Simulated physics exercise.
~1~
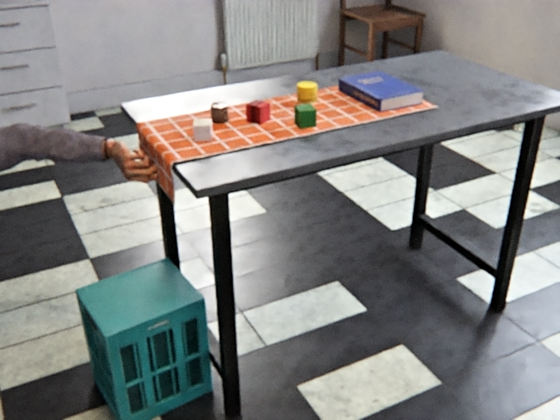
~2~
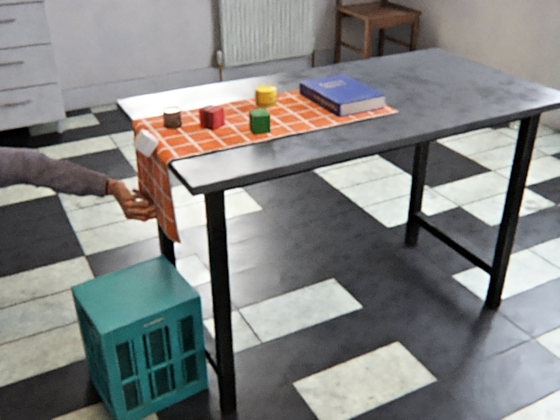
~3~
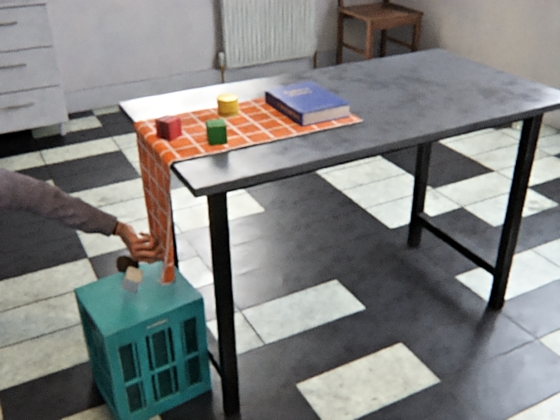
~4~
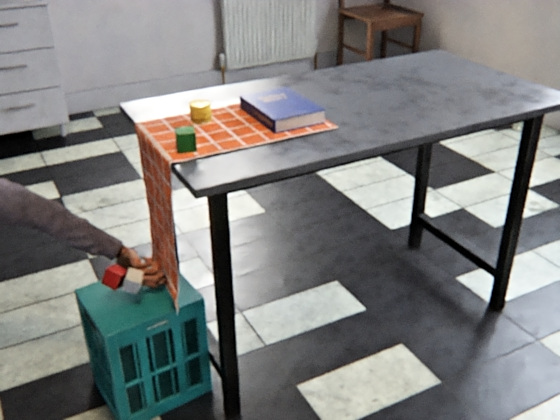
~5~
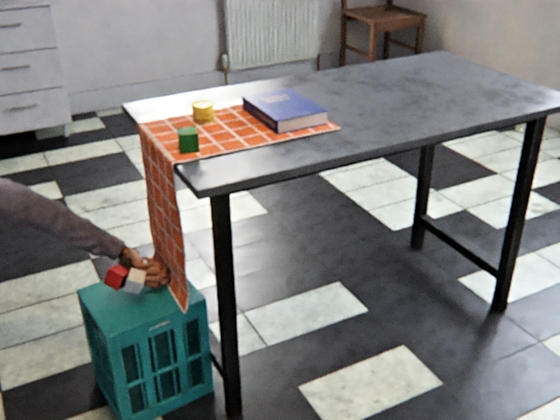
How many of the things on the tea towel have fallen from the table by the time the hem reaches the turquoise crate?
Three things fall, namely the white cube, the small brown pot and the red cube.
An orange tea towel with a pale grid lies over the left end of a dark table, seen from slightly above in a room with a black and white tiled floor. On it sit a white cube, a small brown pot, a red cube, a green cube, a yellow round object and a blue book. A hand at the left slowly pulls the hanging end down, drawing everything leftward. The white cube and brown pot drop onto the turquoise crate below, then the red cube follows. The hem finally rests on the crate, while the green cube, yellow object and book stay on the table.
